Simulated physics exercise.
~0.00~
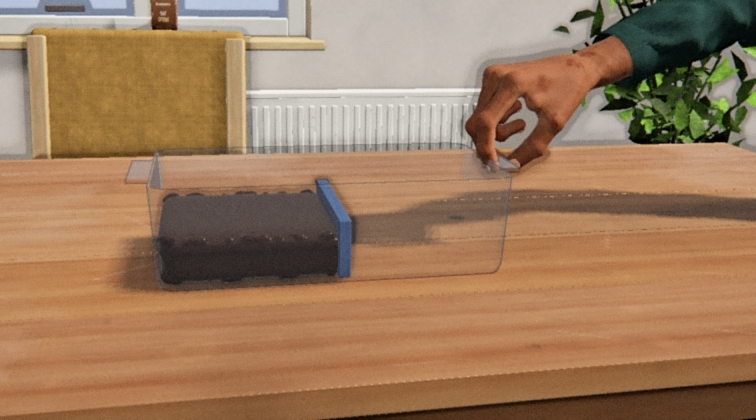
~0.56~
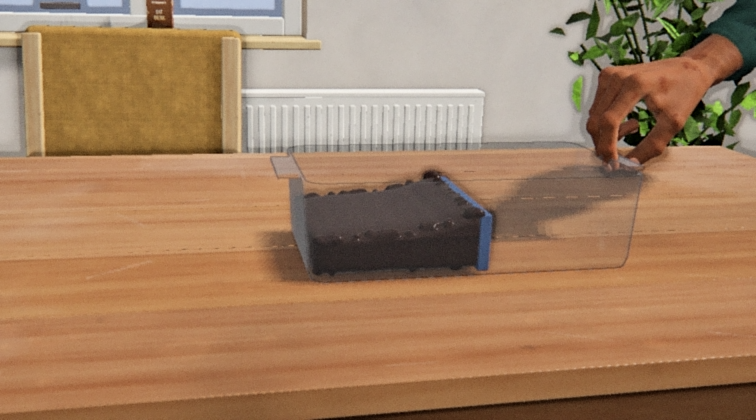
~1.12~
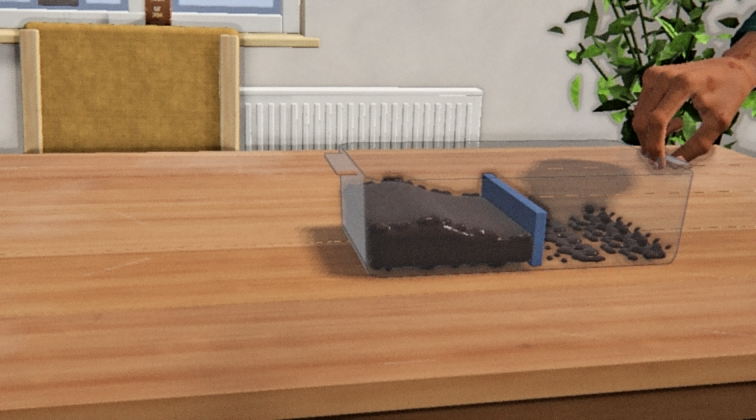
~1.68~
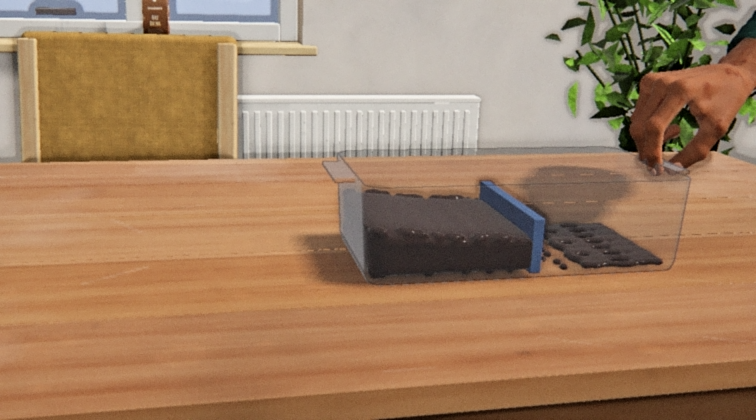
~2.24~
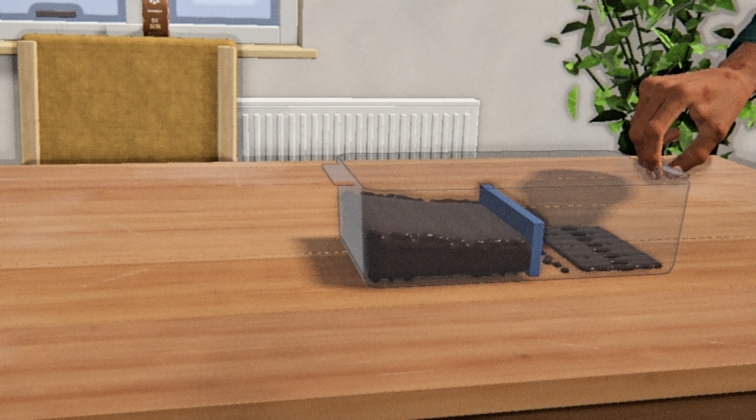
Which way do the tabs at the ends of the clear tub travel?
They travel to the right along with the tub, as the hand pulls it across the table.
